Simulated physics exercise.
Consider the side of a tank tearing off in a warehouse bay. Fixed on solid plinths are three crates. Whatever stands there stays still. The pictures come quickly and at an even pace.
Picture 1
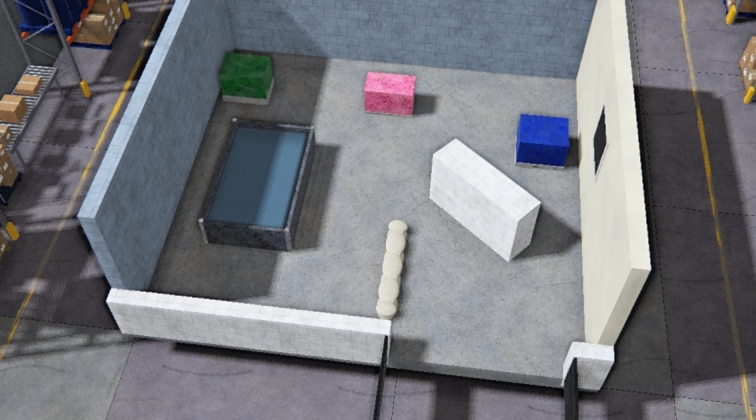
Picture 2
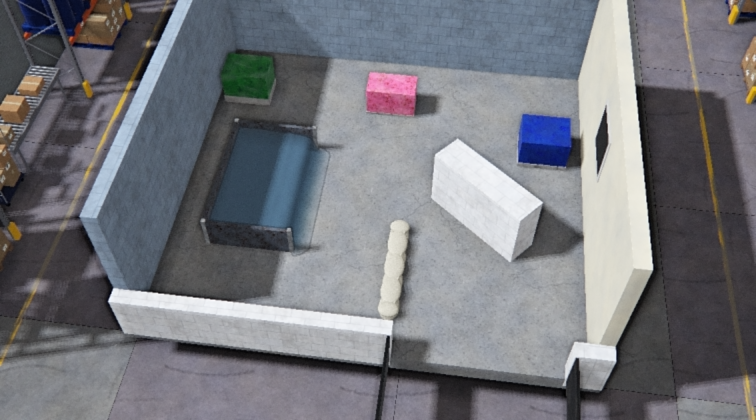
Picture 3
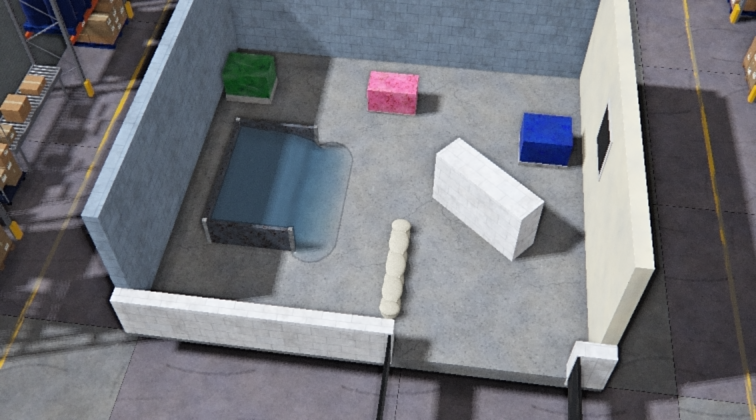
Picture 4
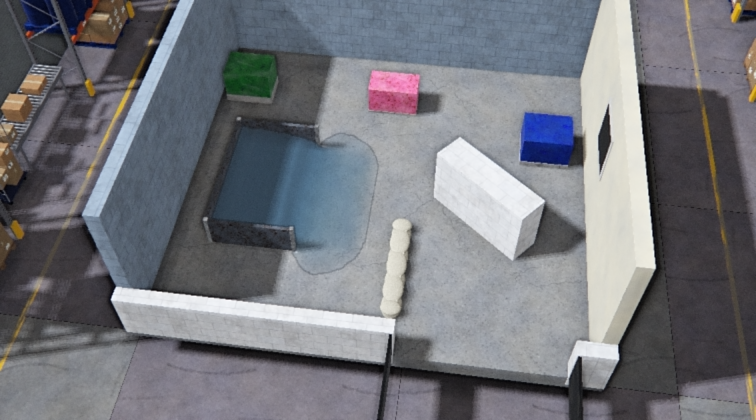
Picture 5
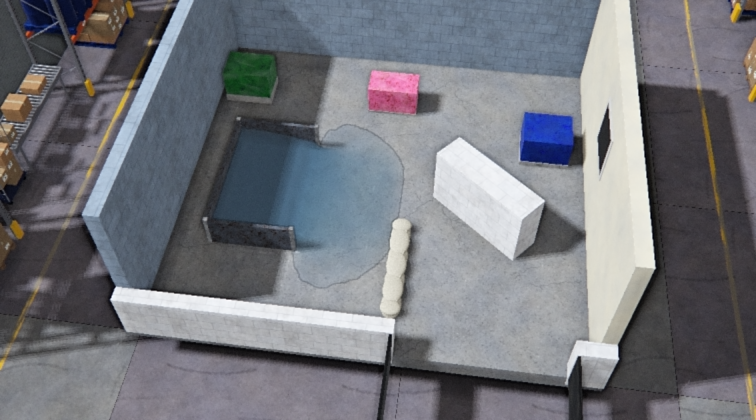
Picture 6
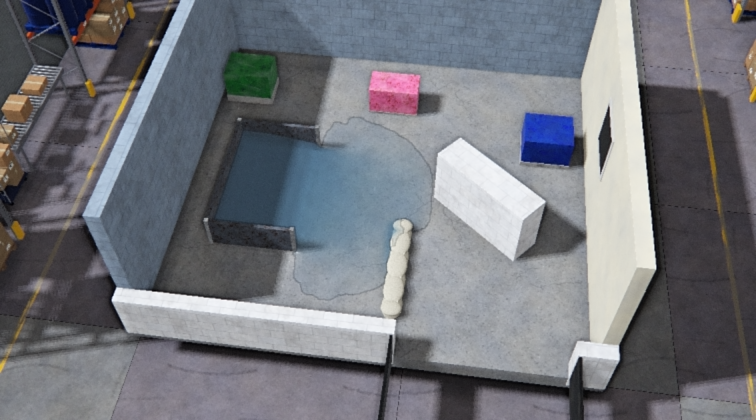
We see an open tank of water standing whole in a walled warehouse bay; its right side opens, and water spreads rightward across the floor in a widening rounded sheet, reaching the sandbag row and nearing the white block.
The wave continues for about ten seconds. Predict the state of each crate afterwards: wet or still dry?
The blue crate is going to get water on it; the pink crate is going to get water on it; the green crate is going to stay free of water.
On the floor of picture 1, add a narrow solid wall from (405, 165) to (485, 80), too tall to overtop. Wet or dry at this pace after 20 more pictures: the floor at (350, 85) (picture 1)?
My call: Spared.
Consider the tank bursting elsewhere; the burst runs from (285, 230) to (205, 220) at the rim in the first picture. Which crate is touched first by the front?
First in line is the green-painted one.
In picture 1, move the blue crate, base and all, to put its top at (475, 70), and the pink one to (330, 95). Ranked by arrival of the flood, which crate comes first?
I say the pink crate.
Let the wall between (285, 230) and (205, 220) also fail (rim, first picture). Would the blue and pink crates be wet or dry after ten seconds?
First the blue crate: It is never reached; then the pink crate: It gets reached.
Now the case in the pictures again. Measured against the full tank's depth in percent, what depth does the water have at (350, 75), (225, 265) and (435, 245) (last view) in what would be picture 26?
Taking the places in turn, I get roughly 0, 2 and 6 percent.
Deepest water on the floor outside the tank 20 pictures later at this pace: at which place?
Somewhere close to (576, 80).
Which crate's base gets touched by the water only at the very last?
The answer here is the one in green.
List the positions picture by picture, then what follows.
The first picture shows the open tank at (260, 176) is whole and still.
In the second picture, the front is at (299, 251), out from the gap at (302, 192).
In the third picture, the front is at (313, 258), out from the gap at (304, 192).
In the fourth picture, the front is at (326, 267), out from the gap at (305, 192).
In the fifth picture, the front is at (357, 271), out from the gap at (305, 192).
In the sixth picture, the front is at (425, 170), out from the gap at (305, 193).
A moment on, water covers 25 % of the floor; the blue crate water round its plinth, the pink crate water round its plinth, the green crate not reached.
Next, water covers 40 % of the floor; the blue crate water round its plinth, the pink crate water round its plinth, the green crate not reached.
Then, water covers 60 % of the floor; the blue crate water round its plinth, the pink crate water round its plinth, the green crate not reached.
Later, water covers 80 % of the floor; the blue crate water round its plinth, the pink crate water round its plinth, the green crate not reached.
In the end, water covers 100 % of the floor; the blue crate was topped, the pink crate was topped, the green crate stayed above the water.
